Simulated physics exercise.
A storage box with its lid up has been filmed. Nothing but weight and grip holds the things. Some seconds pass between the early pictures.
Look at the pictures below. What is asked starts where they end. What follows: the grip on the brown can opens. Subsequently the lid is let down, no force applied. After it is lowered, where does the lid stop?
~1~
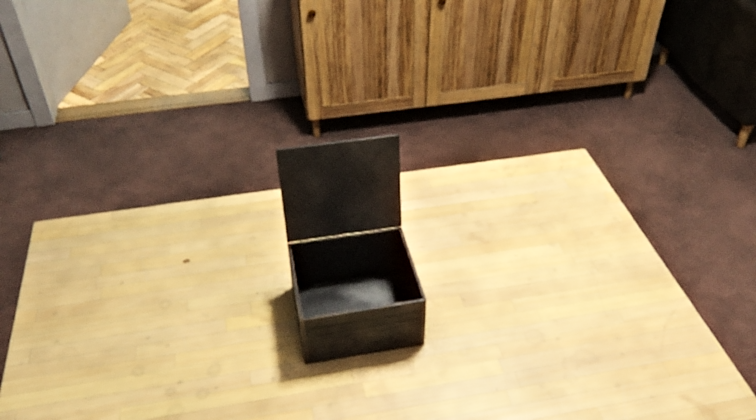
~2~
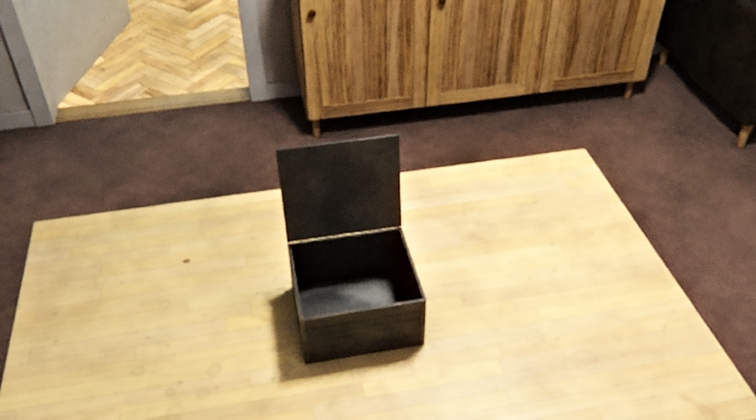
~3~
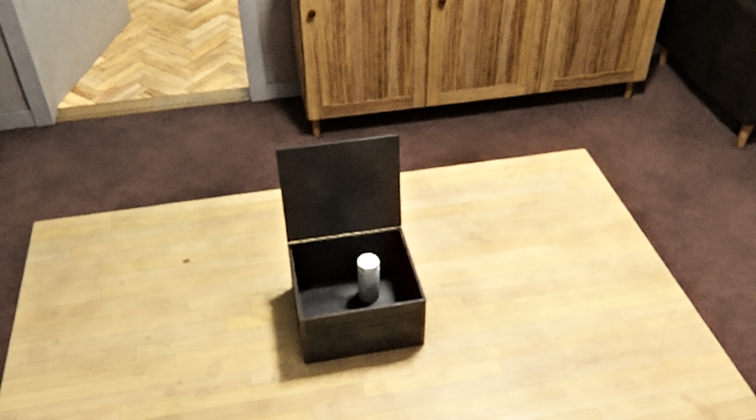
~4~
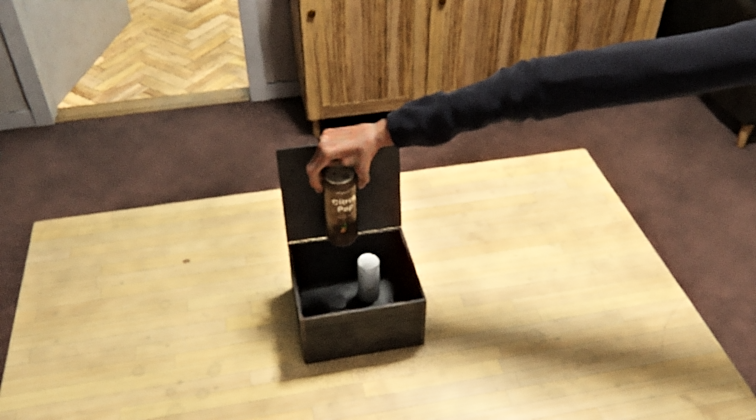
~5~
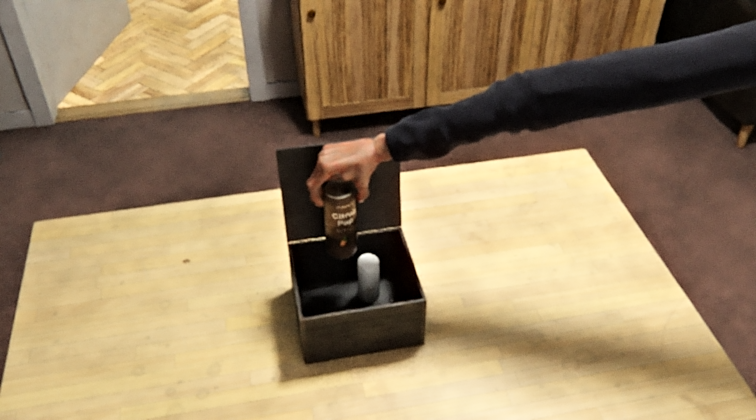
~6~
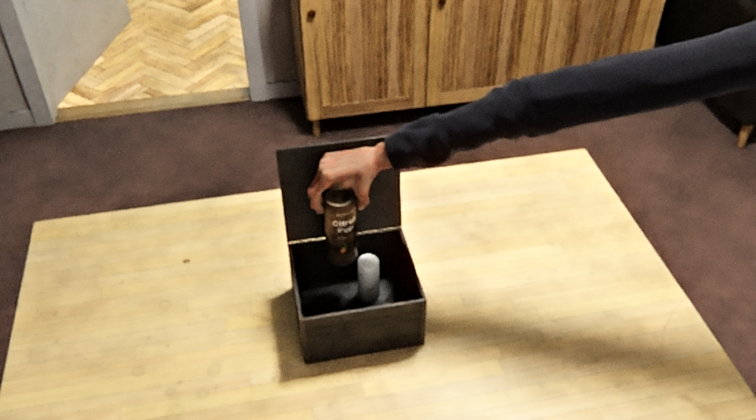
The lid is going to finish down.
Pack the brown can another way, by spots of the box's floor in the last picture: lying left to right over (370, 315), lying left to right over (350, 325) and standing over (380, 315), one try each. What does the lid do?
So: First go, the lid gets all the way down; second go, it gets all the way down; third go, it can't get down.
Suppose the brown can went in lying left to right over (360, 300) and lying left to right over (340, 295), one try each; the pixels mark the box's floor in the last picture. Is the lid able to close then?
Well, the first time the lid gets all the way down, and the second time it gets all the way down.
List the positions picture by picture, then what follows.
In the first picture, the last thing is not in view yet.
In the second picture, the last thing is not in view yet.
In the third picture, the last thing is not in view yet; white shaker (369, 279).
The fourth picture shows coming down; brown can (341, 207); white shaker (369, 279).
The fifth picture shows coming down; brown can (341, 221); white shaker (369, 279).
The sixth picture shows put in, still held; brown can (341, 228); white shaker (369, 279).
Then, 0.50 s past the last view, brown can rocked 19° from its first pose near (344, 271).
Then, 1.00 s past the last view, lid starting down; brown can on its side near (357, 311); white shaker rocked 5° from its first pose.
Then, 1.60 s past the last view, lid 57° above the rim; brown can on its side near (357, 311); white shaker rocked 3° from its first pose.
Then, 1.90 s past the last view, lid 20° above the rim; brown can on its side near (357, 311); white shaker displaced about its own width.
Finally, lid shut; down or leaning hard in the box, brown can; moved from the start, white shaker. Final places as the last picture's camera would see them, brown can near (357, 311).
